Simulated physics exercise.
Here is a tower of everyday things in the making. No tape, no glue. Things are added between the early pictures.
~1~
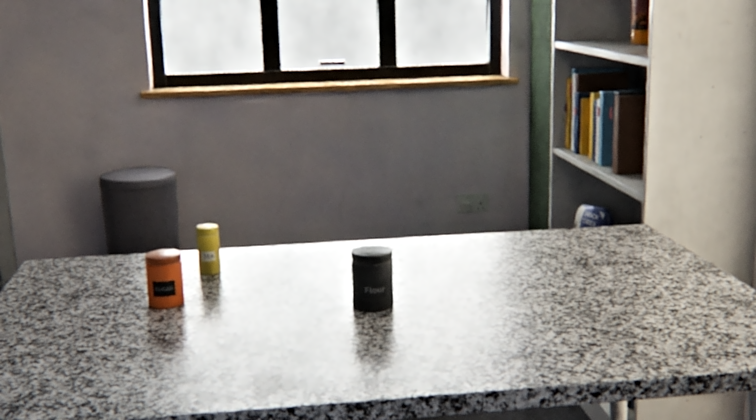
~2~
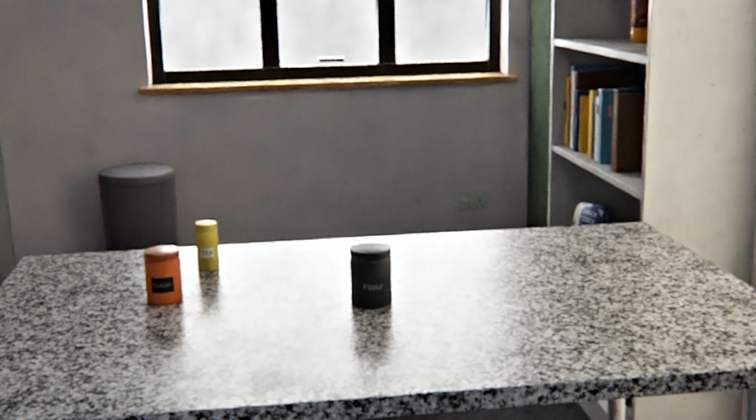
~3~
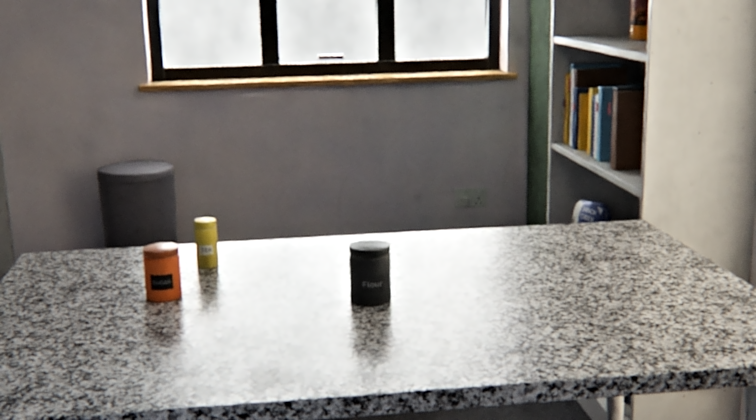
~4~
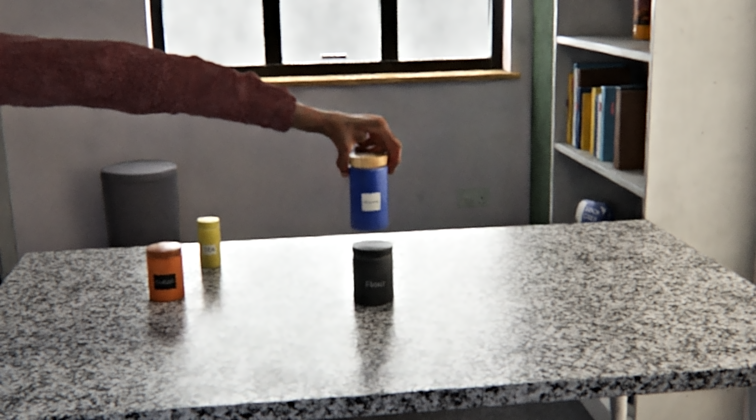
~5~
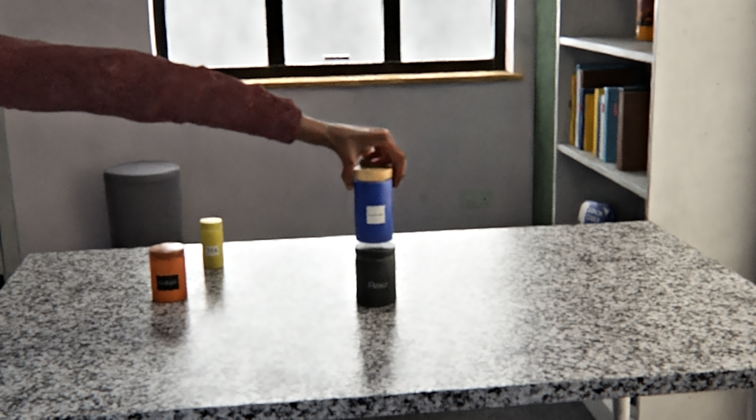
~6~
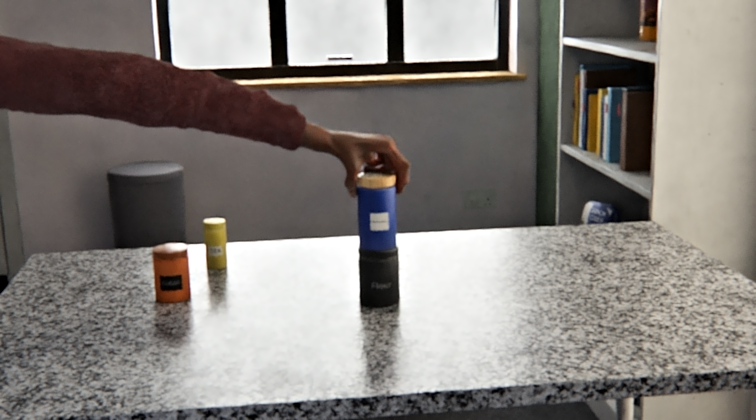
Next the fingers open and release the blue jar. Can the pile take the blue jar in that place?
As it turns out, it holds.
Then, 0.20 s on from there, no change.
Then, 0.50 s on from there, blue jar resting near (377, 211).
In the end, all 4 unmoved. At the end, from the last picture's camera, blue jar near (377, 211). The pile keeps its balance.
